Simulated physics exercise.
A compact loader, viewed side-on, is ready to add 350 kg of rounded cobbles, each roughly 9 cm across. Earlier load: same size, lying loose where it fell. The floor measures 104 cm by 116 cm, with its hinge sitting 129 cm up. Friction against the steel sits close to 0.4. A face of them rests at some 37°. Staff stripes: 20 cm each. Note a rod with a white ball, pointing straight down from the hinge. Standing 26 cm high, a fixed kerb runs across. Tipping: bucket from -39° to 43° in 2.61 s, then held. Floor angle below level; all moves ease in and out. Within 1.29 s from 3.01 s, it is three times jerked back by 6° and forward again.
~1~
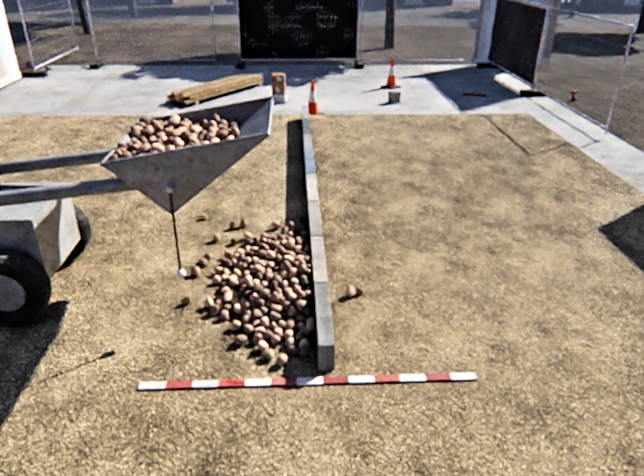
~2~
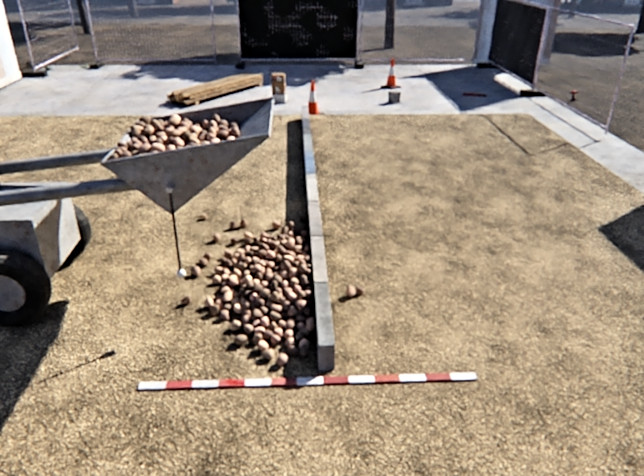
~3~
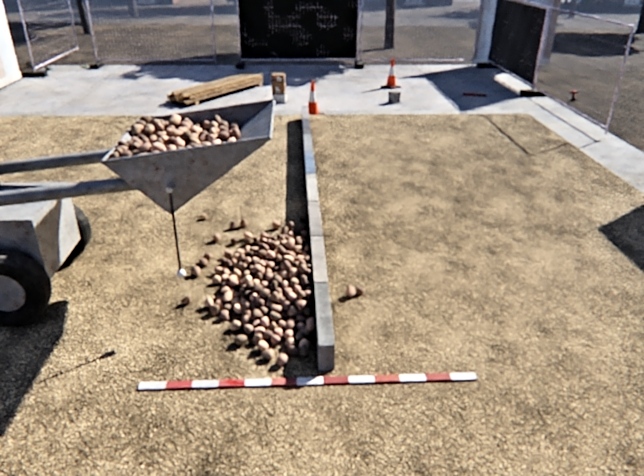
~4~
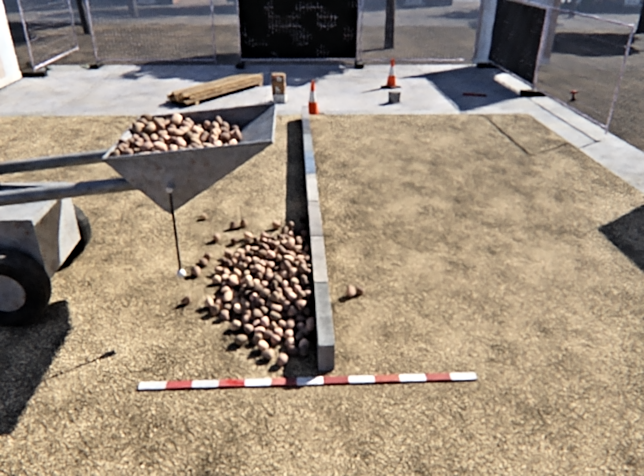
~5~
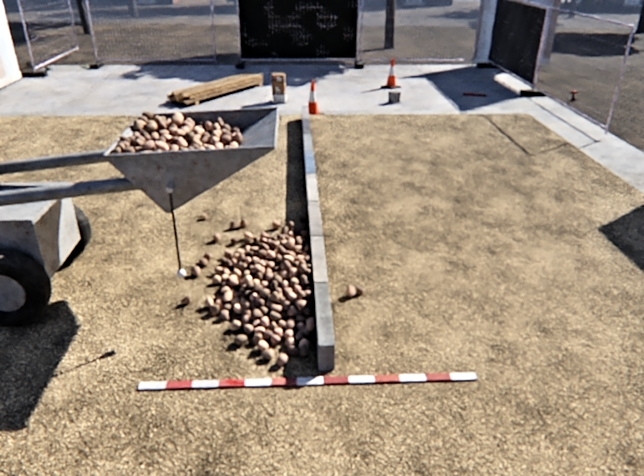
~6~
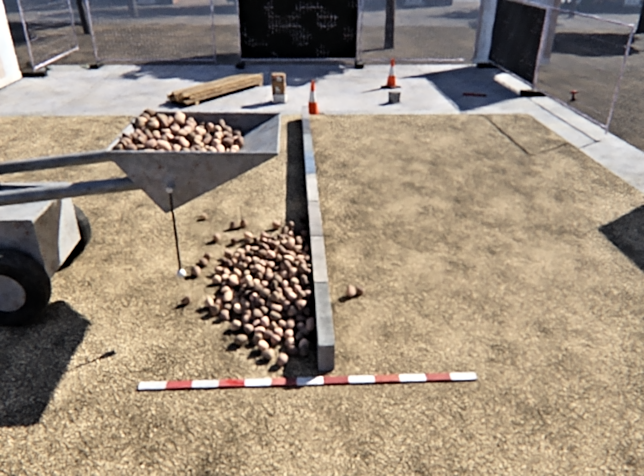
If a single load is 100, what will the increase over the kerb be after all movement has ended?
The increase will be around 6 per cent.
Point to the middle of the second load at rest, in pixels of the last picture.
The centre sits about (284, 264).
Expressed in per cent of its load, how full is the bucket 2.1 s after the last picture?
Roughly 5 parts in a hundred of the load.
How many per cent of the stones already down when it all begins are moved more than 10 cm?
10 %.
Then, 1.4 s after the last picture the floor is at 30°; in per cent of one load, 98 in the bucket, 101 on this side of the kerb, 1 over the kerb; the foremost stones are at (320, 273).
Then, 2.1 s after the last picture the floor is at 43°; in per cent of one load, 7 in the bucket, 189 on this side of the kerb, 4 over the kerb; the foremost stones are at (349, 278).
Then, 4.2 s after the last picture the floor is at 43°; in per cent of one load, 0 in the bucket, 193 on this side of the kerb, 7 over the kerb; the foremost stones are at (395, 270).
Then, 6.9 s after the last picture the floor is at 43°; in per cent of one load, 0 in the bucket, 193 on this side of the kerb, 7 over the kerb; the foremost stones are at (395, 270). Net gain over the kerb, 6.
